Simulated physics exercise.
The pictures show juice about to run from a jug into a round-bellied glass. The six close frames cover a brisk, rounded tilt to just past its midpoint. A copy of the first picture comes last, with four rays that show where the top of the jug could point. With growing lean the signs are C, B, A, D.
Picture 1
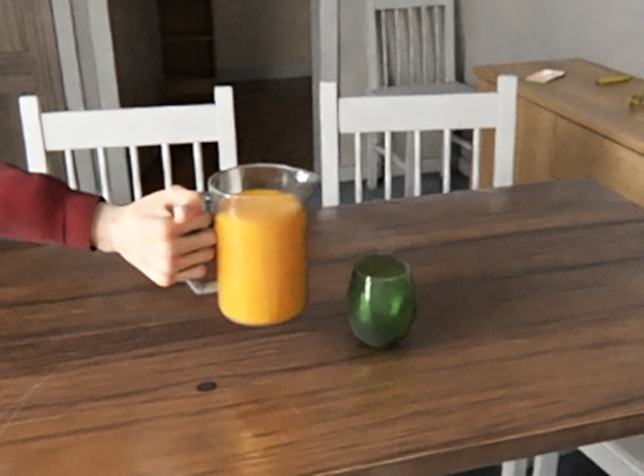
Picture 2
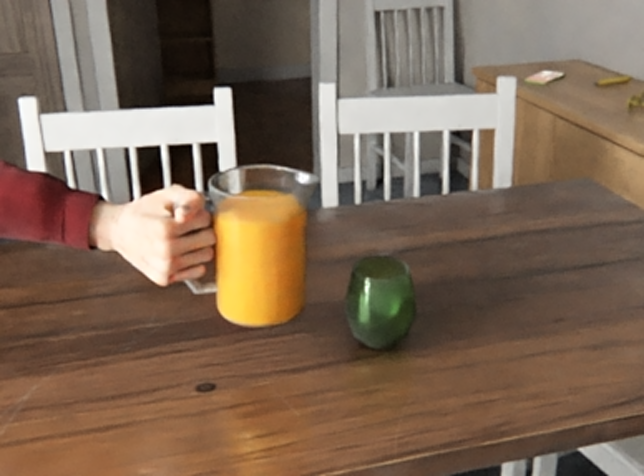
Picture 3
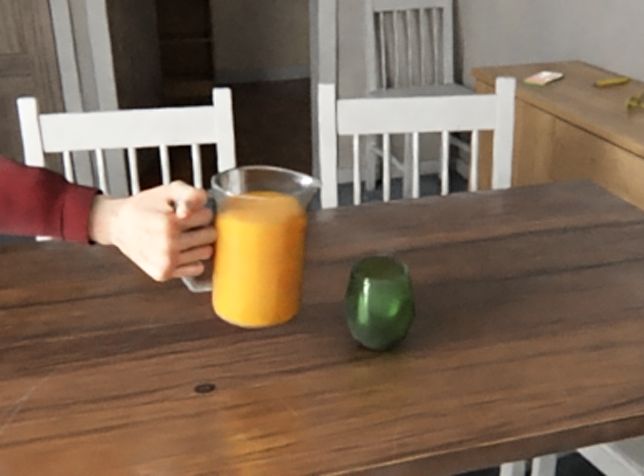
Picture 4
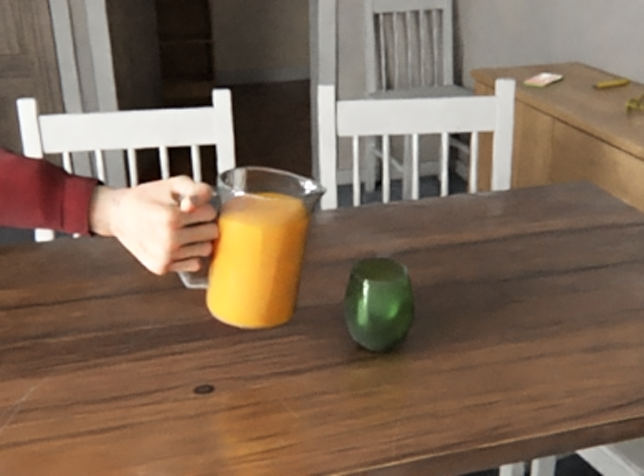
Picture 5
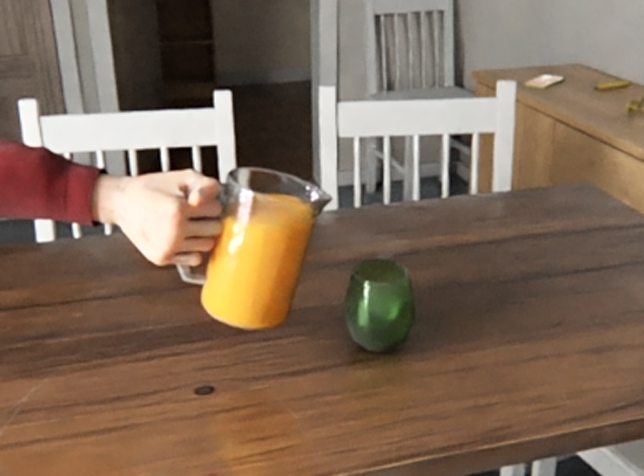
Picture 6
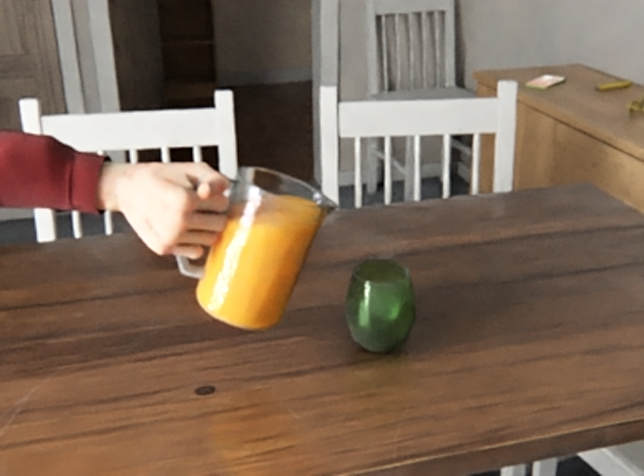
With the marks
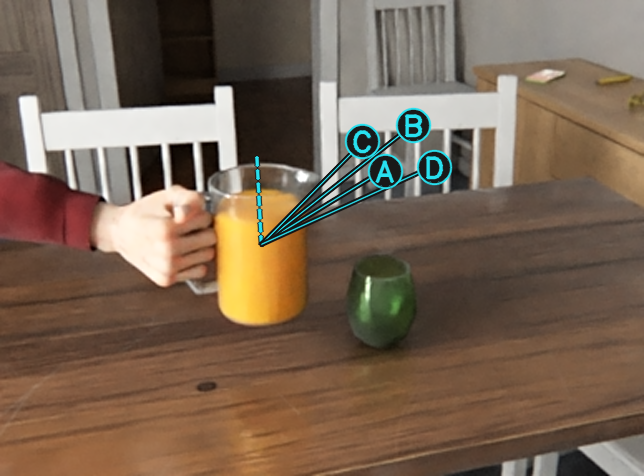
At a dark wooden table with white chairs behind it, a hand in a red sleeve holds a glass jug of orange juice upright, then gradually tilts it rightward beside a still, round-bellied green glass.
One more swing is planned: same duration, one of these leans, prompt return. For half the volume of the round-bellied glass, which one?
Choose B.
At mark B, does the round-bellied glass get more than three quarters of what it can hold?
No, it does not.
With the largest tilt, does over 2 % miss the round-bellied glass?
Yes.
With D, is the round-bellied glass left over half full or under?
Over.
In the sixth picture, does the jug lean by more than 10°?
Yes.
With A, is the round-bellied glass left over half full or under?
Over half.
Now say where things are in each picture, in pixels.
Upright, lip at (317, 177); rim of the round-bellied glass round (382, 267); nothing has left yet.
Upright, lip at (317, 179); nothing has left yet.
Tipped about 4°, lip at (320, 182); nothing has left yet.
Tipped about 9°, lip at (324, 189); nothing has left yet.
Tipped about 16°, lip at (331, 196); nothing has left yet.
Tipped about 22°, lip at (336, 204); nothing has left yet.
On the marked copy, A at (369, 178); B at (399, 135); C at (351, 153); D at (418, 173).
Choosing A, the round-bellied glass ends with about 70 % of what it can hold.
Choosing B, the round-bellied glass ends with about 51 % of what it can hold.
Choosing C, the round-bellied glass ends with about 32 % of what it can hold.
Choosing D, the round-bellied glass ends with about 77 % of what it can hold; 11 % of the juice is spilt.
